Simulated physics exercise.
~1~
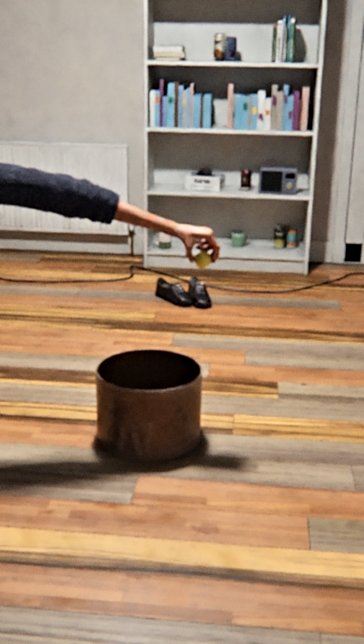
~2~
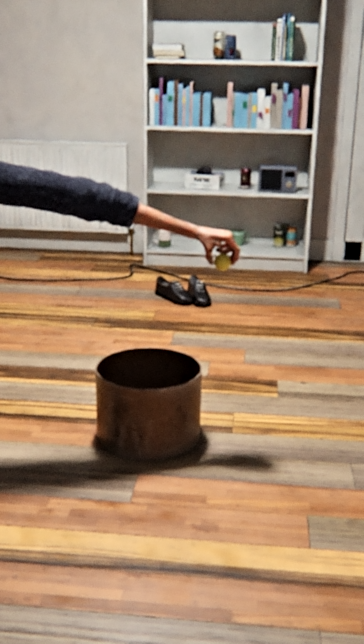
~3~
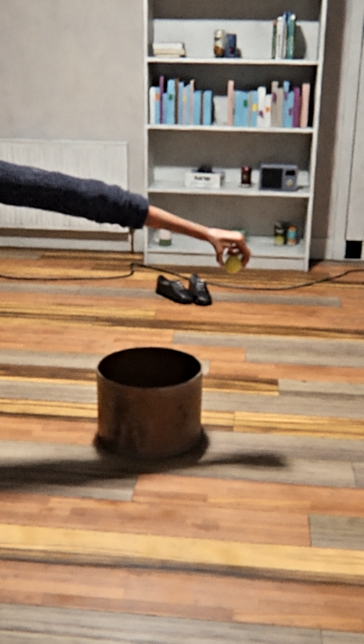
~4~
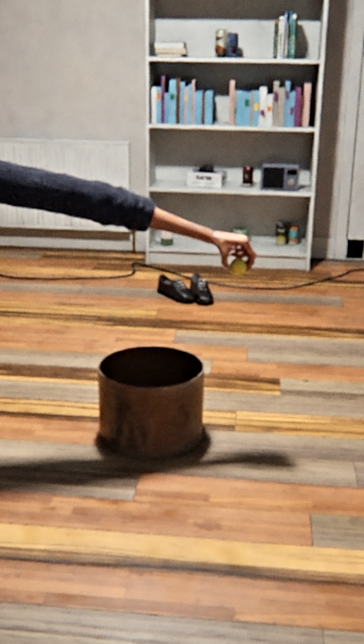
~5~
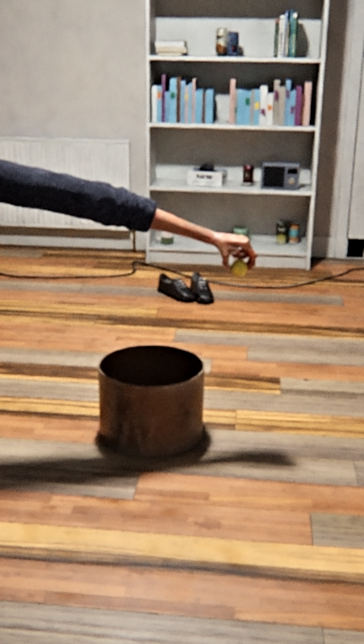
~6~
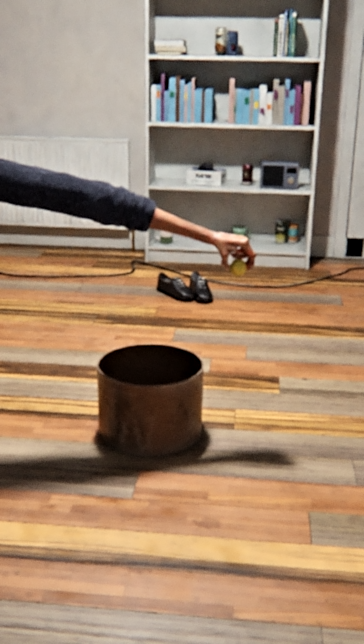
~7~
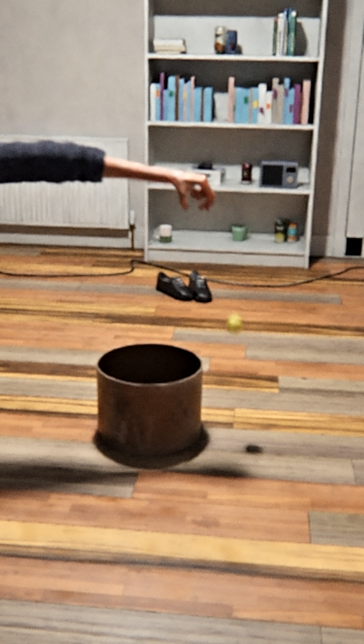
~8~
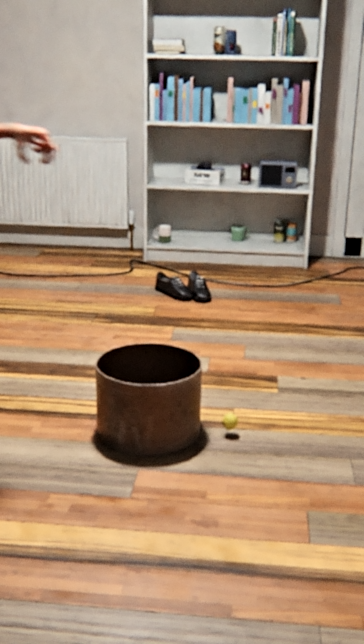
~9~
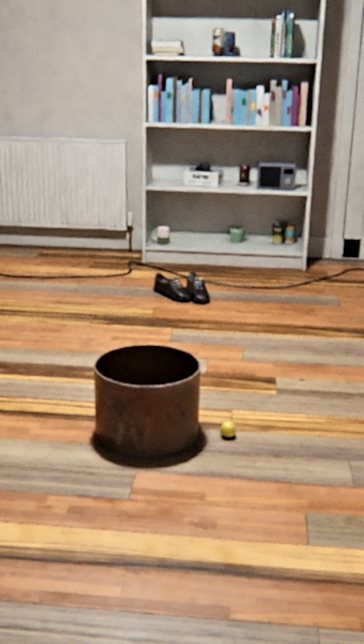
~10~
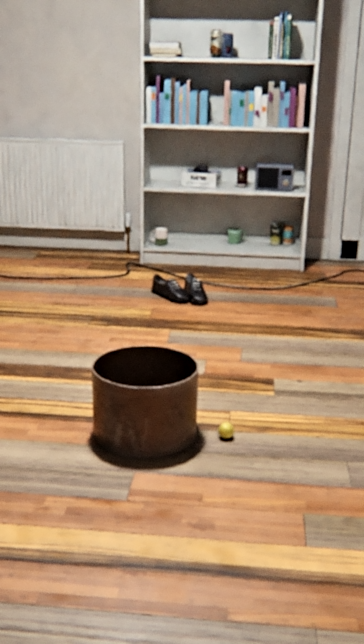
A lemon held by a hand moves right, drops, and lands outside the brown container.
